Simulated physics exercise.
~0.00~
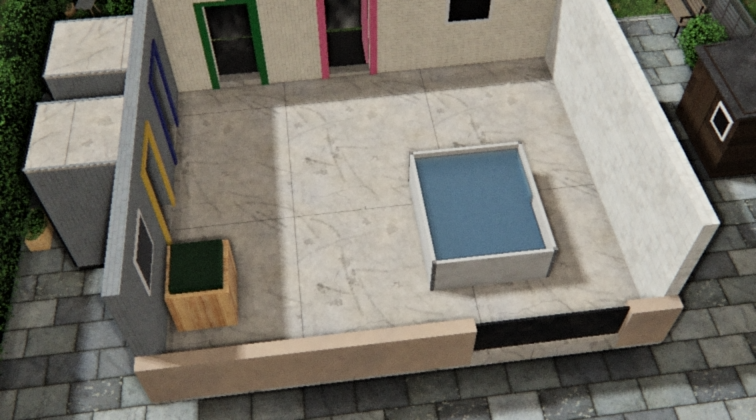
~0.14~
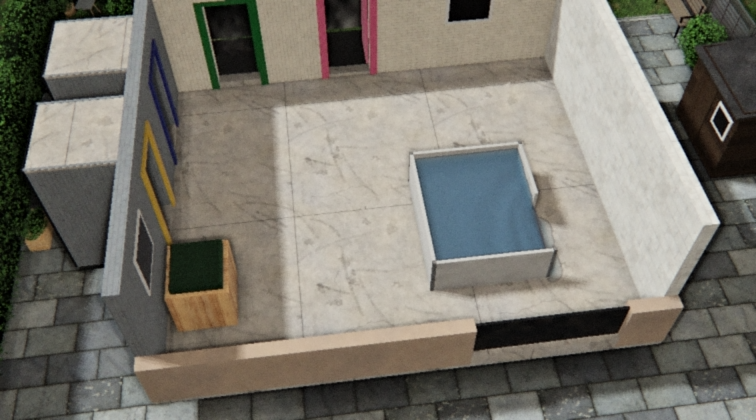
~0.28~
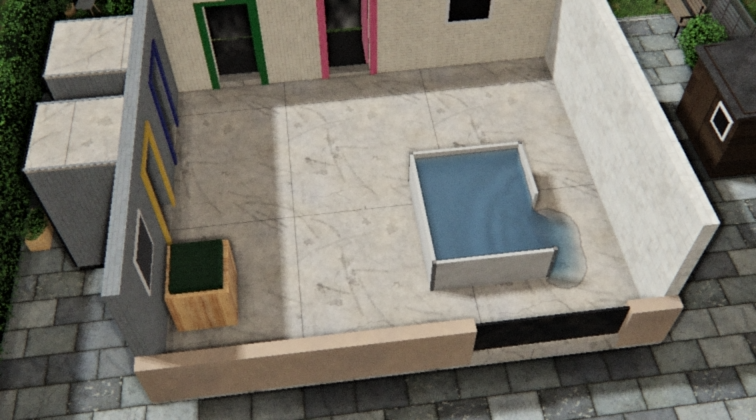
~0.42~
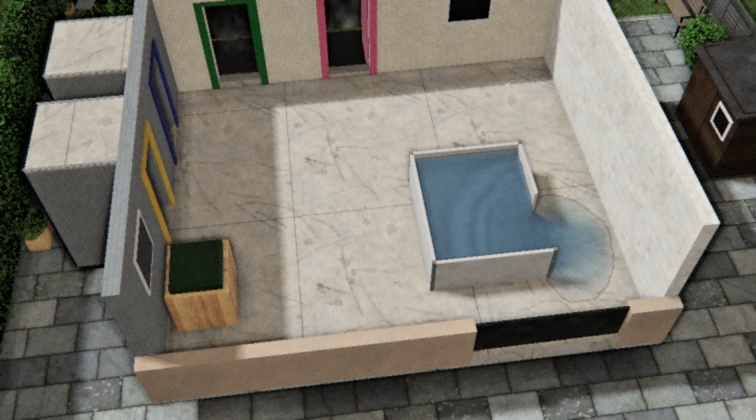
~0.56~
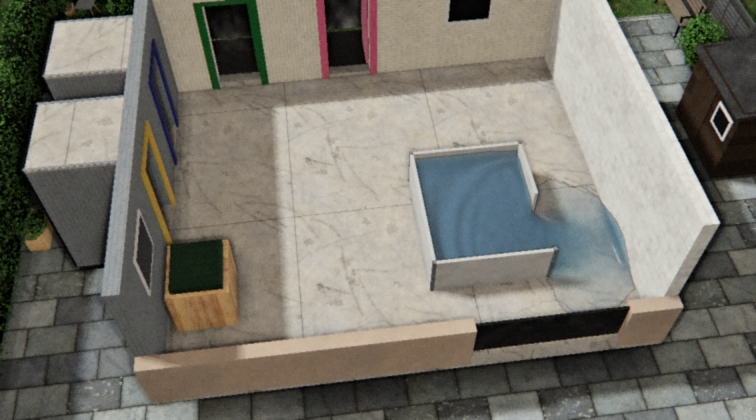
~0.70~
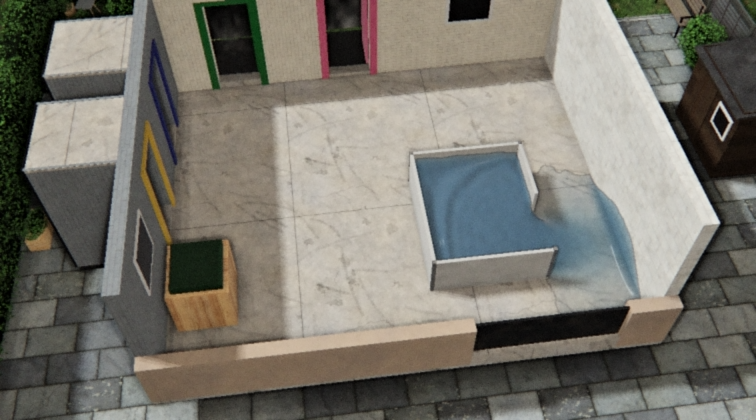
The video shows a walled courtyard with an open tank of still water; part of the tank's right side gives way, and water pours through the gap, spreads across the pale floor and washes against the right wall.
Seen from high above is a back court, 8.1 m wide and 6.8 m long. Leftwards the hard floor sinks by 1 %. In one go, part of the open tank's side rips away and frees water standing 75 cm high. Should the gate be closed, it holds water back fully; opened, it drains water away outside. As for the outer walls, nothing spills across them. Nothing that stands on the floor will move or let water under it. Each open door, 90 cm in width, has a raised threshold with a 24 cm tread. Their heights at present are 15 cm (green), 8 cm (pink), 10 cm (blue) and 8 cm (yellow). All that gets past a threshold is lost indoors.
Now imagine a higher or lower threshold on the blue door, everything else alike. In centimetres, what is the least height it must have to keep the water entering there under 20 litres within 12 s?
11.5 cm.
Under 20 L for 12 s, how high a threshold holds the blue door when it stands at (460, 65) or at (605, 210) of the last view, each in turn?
You'd want roughly 12.0 cm there first, then roughly 36 cm.
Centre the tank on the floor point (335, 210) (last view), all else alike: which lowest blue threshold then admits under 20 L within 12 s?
Some 10.0 cm.
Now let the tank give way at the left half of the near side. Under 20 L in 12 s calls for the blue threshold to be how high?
That way, roughly 8.0 cm.
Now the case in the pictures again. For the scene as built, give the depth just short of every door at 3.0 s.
Lab note, depth in cm: Green 0; pink 0; blue 0; yellow 0.
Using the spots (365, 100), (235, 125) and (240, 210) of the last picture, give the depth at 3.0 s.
Taking the spots in order: About 0, 0 and 0 centimetres.
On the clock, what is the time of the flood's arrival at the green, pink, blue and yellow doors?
Green = 5.0 s, pink = 3.8 s, blue = 6.5 s, yellow = 5.0 s.
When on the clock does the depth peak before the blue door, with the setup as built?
Some 8.0 s, more or less.
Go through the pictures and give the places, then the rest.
The first frame shows still water, 75 cm deep, in the open tank at (479, 202); the blue door at (165, 108) is dry.
In the second frame, the front is at a hidden place, 0.3 m from the gap at (538, 240); 0.2 m2 of floor is wet, 75 cm left at the back.
In the third frame, the front is at (576, 234), 0.8 m from the gap at (538, 240); 1.0 m2 of floor is wet, 75 cm left at the back.
In the fourth frame, the gap is at (538, 241), the front 1.3 m out at (607, 236); the back of the open tank holds 75 cm.
In the fifth frame, the gap is at (538, 241), the front 1.5 m out at (631, 282); the back of the open tank holds 73 cm.
In the sixth frame, the front is at (590, 179), 1.7 m from the gap at (538, 241); 4.0 m2 of floor is wet, 66 cm left at the back; the blue door at (165, 108), 7.5 m from the gap, is still 7.1 m from the nearest water.
After 1.4 s water covers 10 % of the floor, deepest (66 cm) near (636, 313); it has not reached the blue door.
After 3.0 s water covers 40 % of the floor, deepest (36 cm) near (626, 314); it has not reached the blue door.
After 12.0 s water covers 95 % of the floor, deepest (14 cm) near (177, 126); 13 cm at the blue door, 40 litres in over its 10 cm threshold.
At the blue door as built, the water arrived by 6.4 s and peaked near 15 cm at 7.8 s.
With a threshold of 9.5 cm, 48 litres would have come in within the 12 s; with 12.5 cm, 9 litres. So under 20 litres takes about 11.5 cm.
